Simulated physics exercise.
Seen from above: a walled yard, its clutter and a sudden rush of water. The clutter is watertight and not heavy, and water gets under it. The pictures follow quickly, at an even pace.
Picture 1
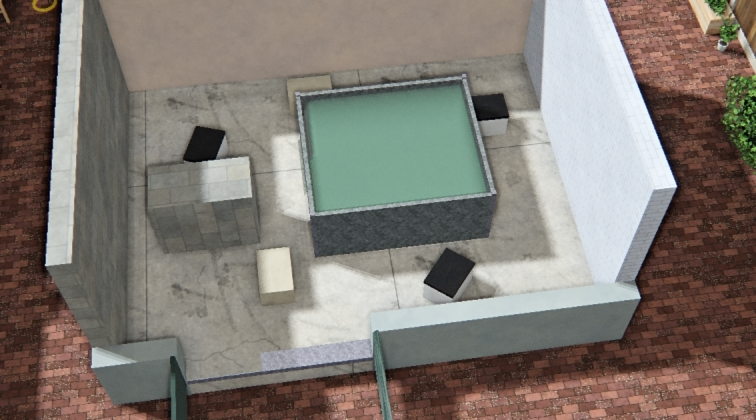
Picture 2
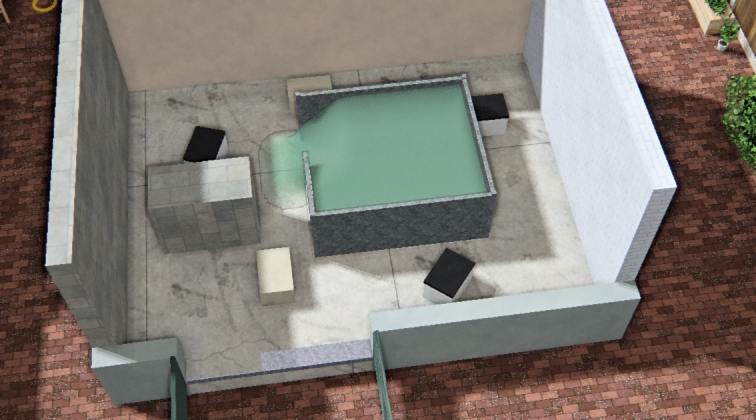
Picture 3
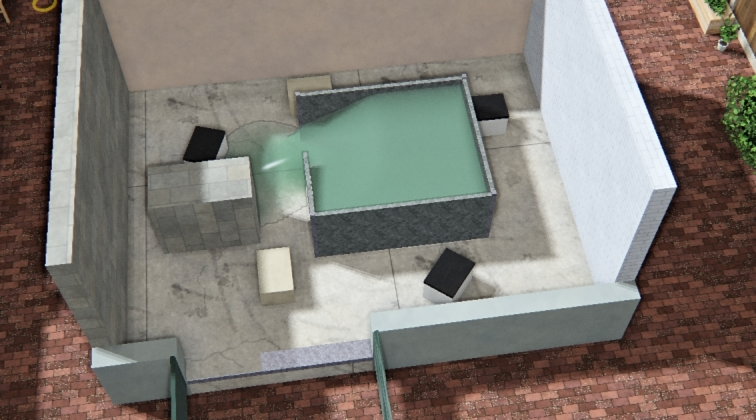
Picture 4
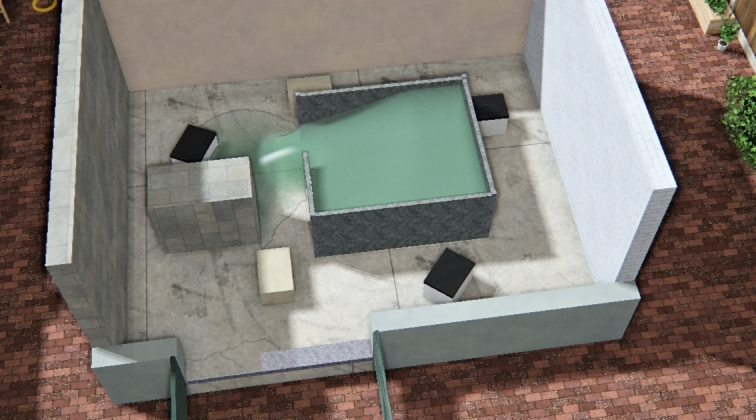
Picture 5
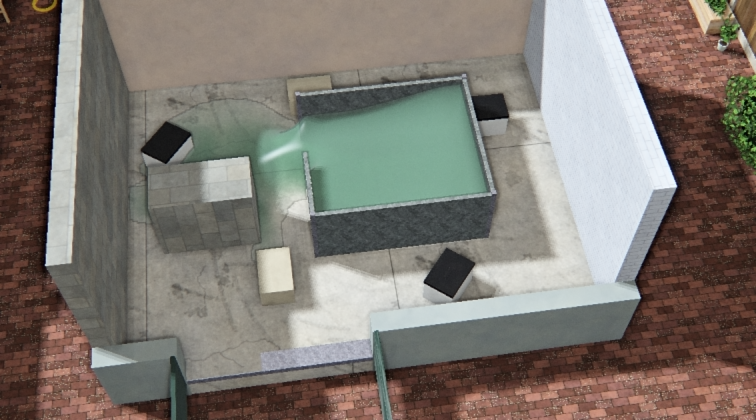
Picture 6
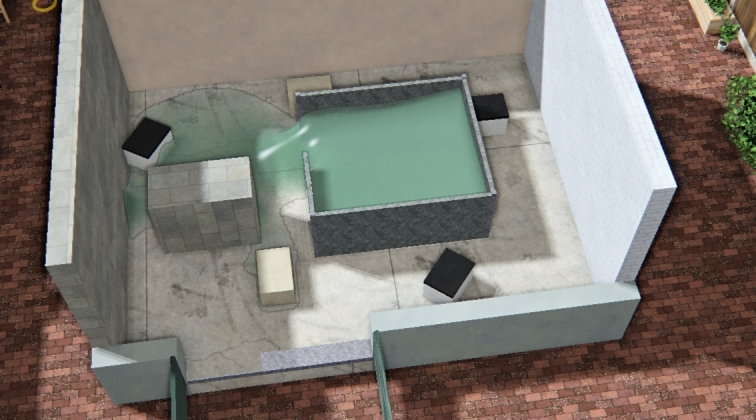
Green water burst through the left side of a raised tank in a walled yard and spread around a gray block, pushing a black-topped box left toward the wall while the other boxes stayed put.
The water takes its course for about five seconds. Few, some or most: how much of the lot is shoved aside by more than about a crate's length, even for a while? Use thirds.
It is from one to two thirds.
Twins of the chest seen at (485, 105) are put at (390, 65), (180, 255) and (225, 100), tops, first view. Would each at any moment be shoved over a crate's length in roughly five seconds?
In turn: Swept aside, under that, that far or more.
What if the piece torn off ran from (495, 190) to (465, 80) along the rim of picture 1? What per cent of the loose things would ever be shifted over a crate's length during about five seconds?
I make it 100 per cent.
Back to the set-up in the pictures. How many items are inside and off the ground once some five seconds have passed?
2 of them.
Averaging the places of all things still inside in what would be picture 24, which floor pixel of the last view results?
Roughly at (365, 180).
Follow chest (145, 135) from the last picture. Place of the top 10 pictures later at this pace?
Close to (150, 82).
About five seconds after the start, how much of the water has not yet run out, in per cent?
Near 94 in a hundred.
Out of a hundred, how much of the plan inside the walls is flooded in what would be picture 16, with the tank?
I make it 55 per cent.
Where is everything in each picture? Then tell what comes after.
The first frame shows a chest at (204, 144), on the bottom; a crate at (274, 270), on the bottom; 0 of 5 have shifted.
The second frame shows a chest at (204, 144) rests on the ground; a crate at (274, 270), on the bottom; 0 of 5 have shifted.
The third frame shows a chest at (204, 144), on the bottom; a crate at (274, 270), on the bottom; 0 of 5 have shifted.
The fourth frame shows a chest at (193, 144) rests on the ground, close to its start; a crate at (274, 270) rests on the ground; 1 of 5 have shifted.
The fifth frame shows a chest at (165, 141) rests on the ground, a stride from its start; a crate at (274, 270), on the bottom; 1 of 5 have shifted.
The sixth frame shows a chest at (146, 137) rests on the ground, a stride from its start; a crate at (274, 270) rests on the ground; 1 of 5 have shifted.
A moment on, 1 of 5 are well off their spots; 1 afloat.
Next, 1 of 5 are well off their spots; 1 afloat.
Later, 2 of 5 are well off their spots; 1 afloat.
In the end, 2 of 5 are well off their spots, and 2 have been at some point; 2 afloat.
